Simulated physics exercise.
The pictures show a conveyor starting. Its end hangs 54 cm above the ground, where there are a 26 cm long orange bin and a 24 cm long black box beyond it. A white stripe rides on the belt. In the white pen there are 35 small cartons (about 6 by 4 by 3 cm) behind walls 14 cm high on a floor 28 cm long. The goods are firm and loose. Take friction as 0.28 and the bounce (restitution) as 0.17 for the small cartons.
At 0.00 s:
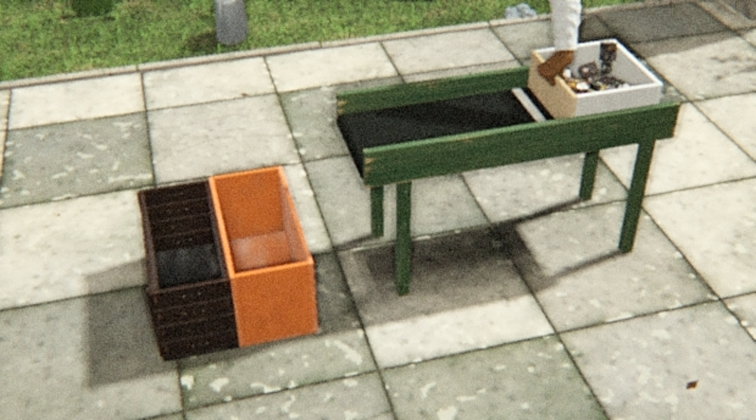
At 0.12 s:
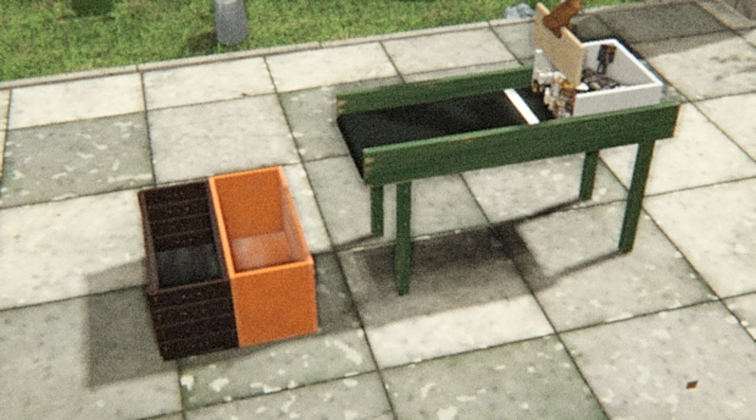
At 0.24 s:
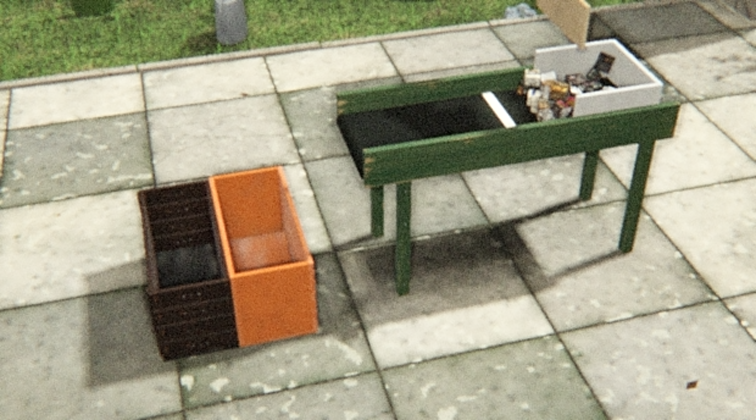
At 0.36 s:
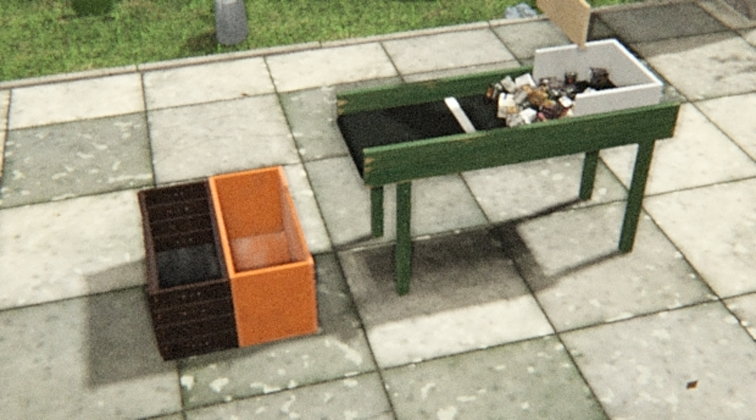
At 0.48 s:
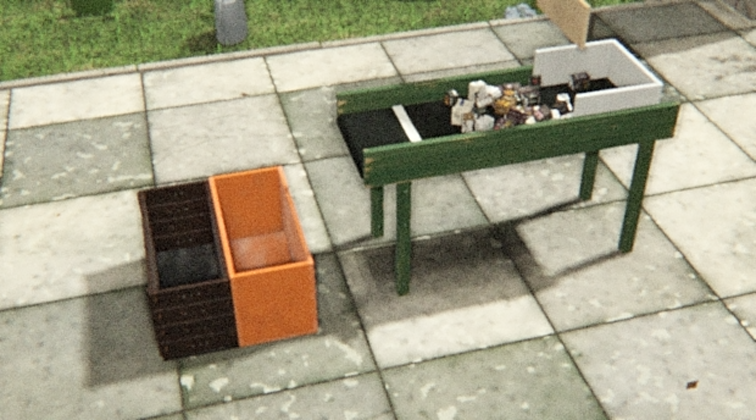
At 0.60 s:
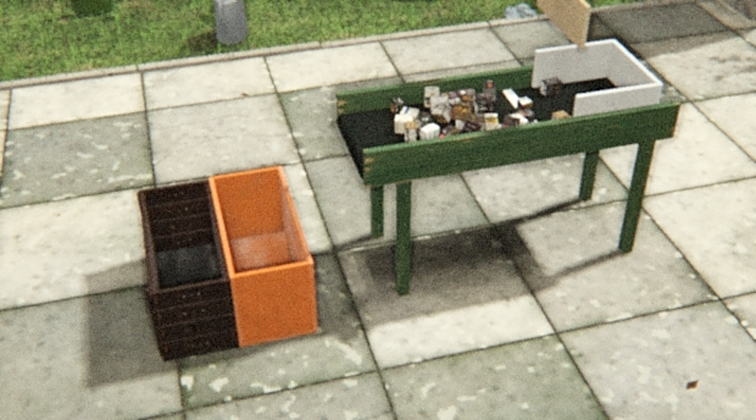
A hand lifts the tan gate from a white pen on a green-framed conveyor, and the black belt carries a white stripe leftward and out of sight while small white, brown and dark cartons stream out behind it, spreading along the belt. An orange bin and a black box sit side by side at lower left. The unmoving view looks down on sunlit paving edged by grass.
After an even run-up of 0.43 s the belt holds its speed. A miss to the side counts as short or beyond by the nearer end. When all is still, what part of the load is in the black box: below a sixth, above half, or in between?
In the end under a sixth of them are in the black box.
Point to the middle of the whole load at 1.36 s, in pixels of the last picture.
Around (259, 277).
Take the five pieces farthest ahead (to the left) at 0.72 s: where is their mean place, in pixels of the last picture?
Near (350, 134).
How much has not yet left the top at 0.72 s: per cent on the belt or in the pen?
About 95 per cent.
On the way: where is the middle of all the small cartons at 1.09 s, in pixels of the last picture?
Around (248, 221).
After 0.72 s, 34 on the belt and 1 in the air.
After 0.87 s, 14 on the belt and 21 in the air.
After 1.09 s, 20 in the orange bin, 1 on the belt and 14 in the air.
Final count (at 1.36 s), 34 in the orange bin and 1 in the black box. Asked share, 1 of 35, 3 per cent.
